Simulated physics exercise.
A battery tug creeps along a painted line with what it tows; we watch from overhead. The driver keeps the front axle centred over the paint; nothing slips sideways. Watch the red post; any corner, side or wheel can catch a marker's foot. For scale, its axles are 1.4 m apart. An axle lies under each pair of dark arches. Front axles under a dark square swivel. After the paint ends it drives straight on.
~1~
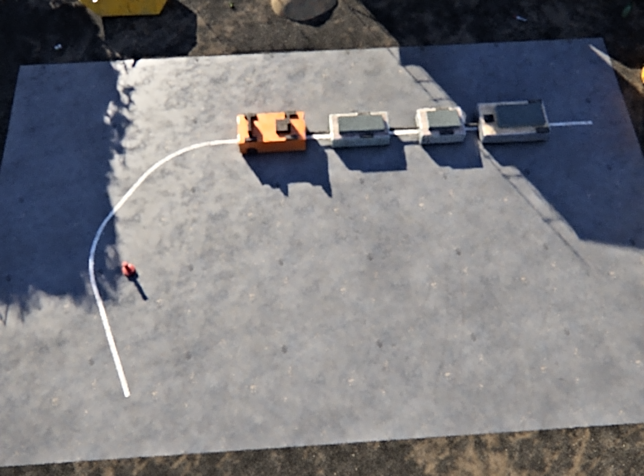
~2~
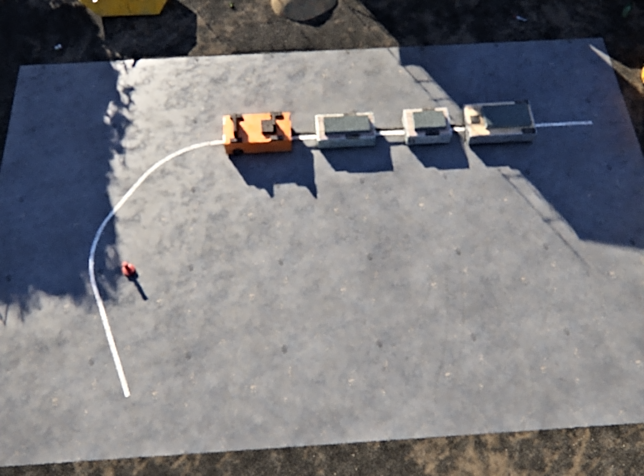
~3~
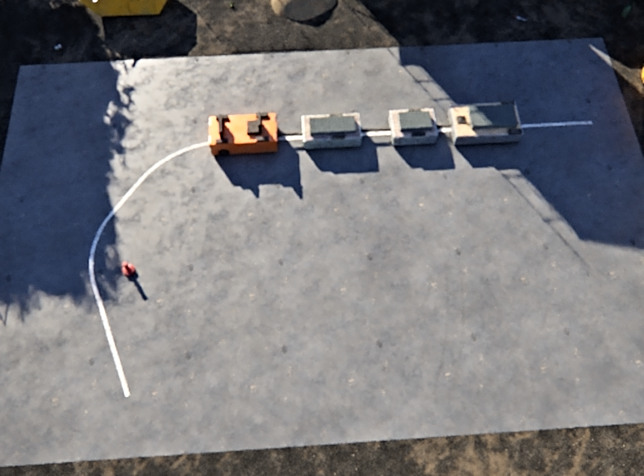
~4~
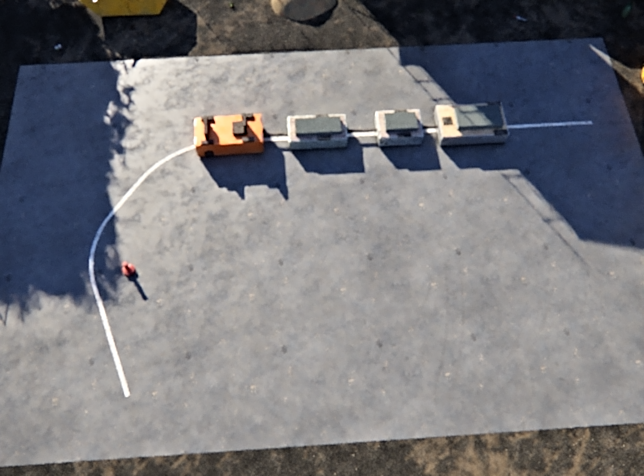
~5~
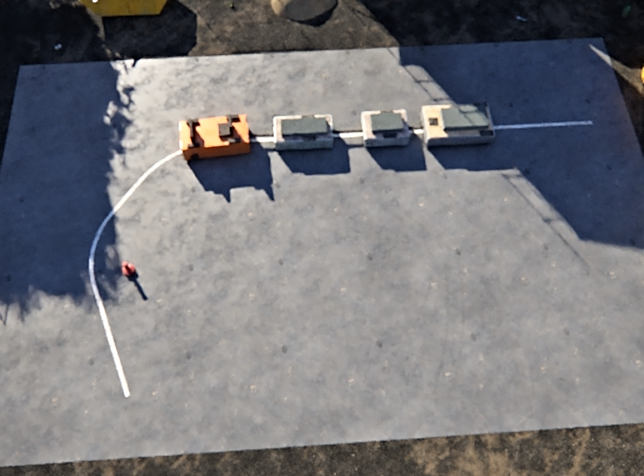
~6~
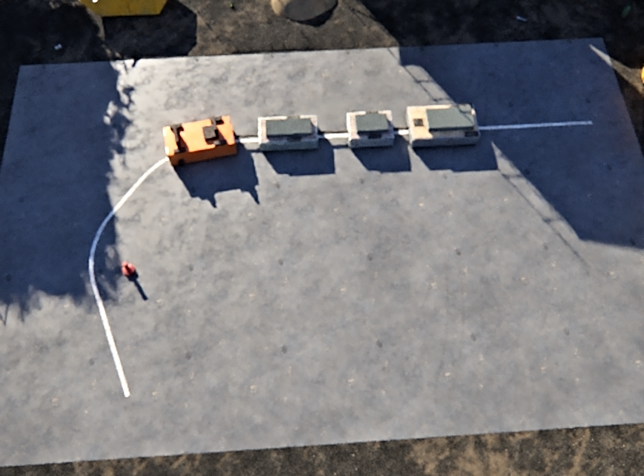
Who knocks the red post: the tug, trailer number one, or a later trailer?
The blame goes to trailer number one.
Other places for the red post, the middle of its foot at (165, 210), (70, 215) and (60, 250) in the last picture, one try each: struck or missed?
First struck, second missed, third missed.
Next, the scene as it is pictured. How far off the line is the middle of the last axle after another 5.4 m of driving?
Some 5 cm off it.
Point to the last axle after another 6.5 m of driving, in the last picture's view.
Around (306, 128).
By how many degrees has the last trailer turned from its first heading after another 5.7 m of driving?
About 0°.
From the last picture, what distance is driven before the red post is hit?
About 8.5 m.
5.2 m further on, the last axle is at (336, 126) of the last picture, on the line.
8.6 m further on, the last axle is at (258, 135) of the last picture, 20 cm off the line; the first trailer has hit red.
10.4 m further on, the last axle is at (217, 147) of the last picture, 65 cm off the line.
20.8 m further on, the last axle is at (132, 392) of the last picture, 25 cm off the line; 1 of 1 struck in all.
